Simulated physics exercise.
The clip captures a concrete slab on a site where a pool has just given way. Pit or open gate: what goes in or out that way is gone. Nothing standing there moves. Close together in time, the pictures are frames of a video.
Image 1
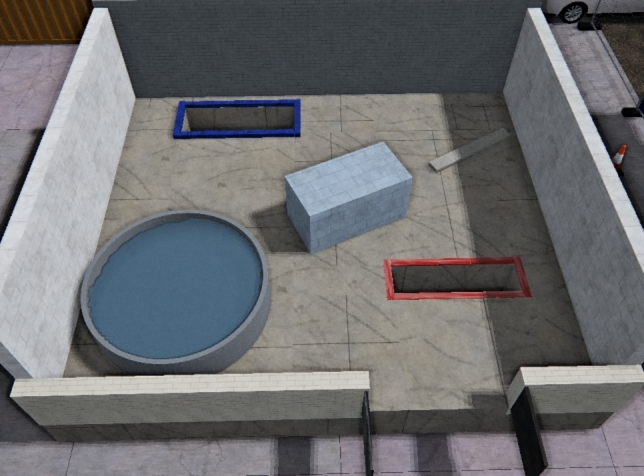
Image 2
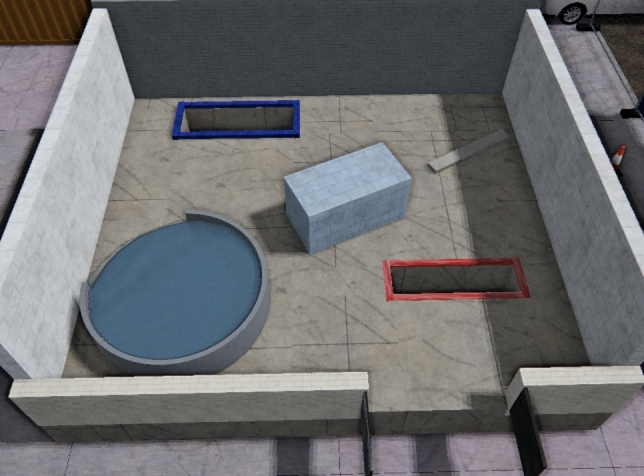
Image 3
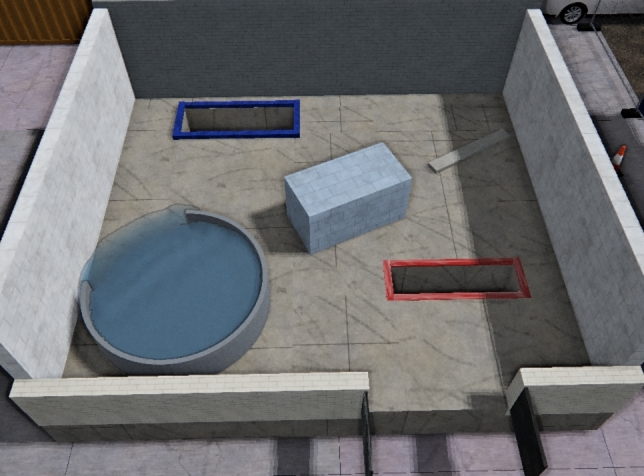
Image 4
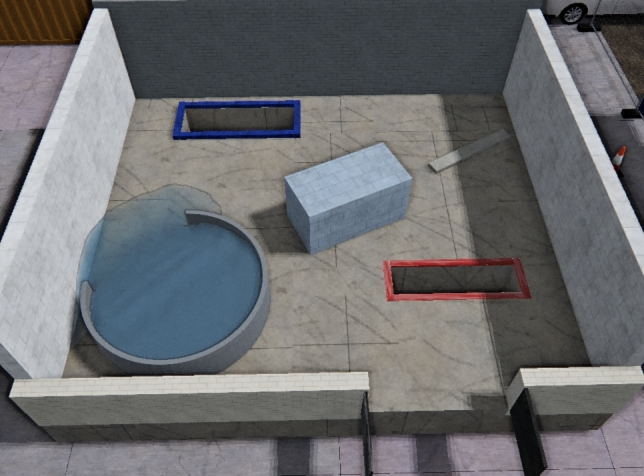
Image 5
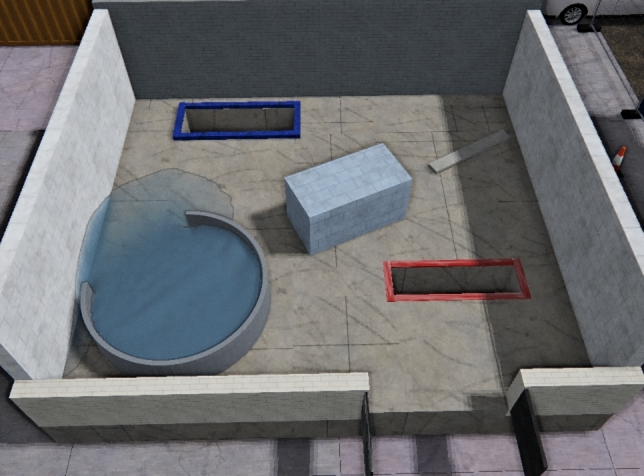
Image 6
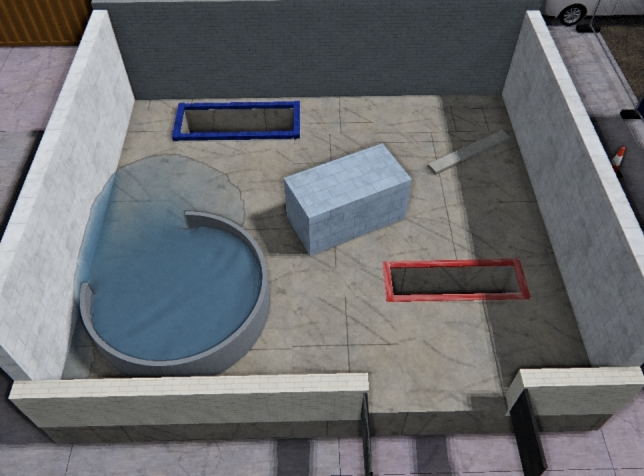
A round pool full of water sat in a walled yard until its far side opened up, and water poured through the gap and spread across the slab toward the back and along the left wall.
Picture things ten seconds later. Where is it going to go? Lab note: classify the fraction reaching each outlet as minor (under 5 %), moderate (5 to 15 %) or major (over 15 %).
Fractions by outlet: Gate minor; blue pit major; red pit minor.
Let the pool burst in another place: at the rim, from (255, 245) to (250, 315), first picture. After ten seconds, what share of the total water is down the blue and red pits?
Blue 0 %, red 35 %.
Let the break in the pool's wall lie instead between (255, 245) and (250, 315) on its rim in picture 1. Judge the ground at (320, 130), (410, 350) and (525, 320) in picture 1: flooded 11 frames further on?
Point 1: Unwetted; point 2: Inundated; point 3: Inundated.
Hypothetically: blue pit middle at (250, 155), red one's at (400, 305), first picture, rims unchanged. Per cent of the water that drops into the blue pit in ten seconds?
Blue: 8 %.
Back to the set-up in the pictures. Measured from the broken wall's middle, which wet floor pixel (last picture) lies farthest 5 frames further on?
Farthest reach: (135, 103).
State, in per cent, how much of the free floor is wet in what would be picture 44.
Roughly 65 percent, I reckon.
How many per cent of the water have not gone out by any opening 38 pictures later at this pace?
That works out to about 82 percent.
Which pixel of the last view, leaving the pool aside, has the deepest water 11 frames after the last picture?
Deepest spot: Near (144, 103).
A moment on, water covers 20 % of the floor; the gate 0 %, the blue pit 0 %, the red pit 0 %.
Next, water covers 20 % of the floor; the gate 0 %, the blue pit 1 %, the red pit 0 %.
Then, water covers 40 % of the floor; the gate 0 %, the blue pit 11 %, the red pit 0 %.
Later, water covers 65 % of the floor; the gate 0 %, the blue pit 17 %, the red pit 0 %.
In the end, water covers 85 % of the floor; the gate 1 %, the blue pit 18 %, the red pit 1 %.
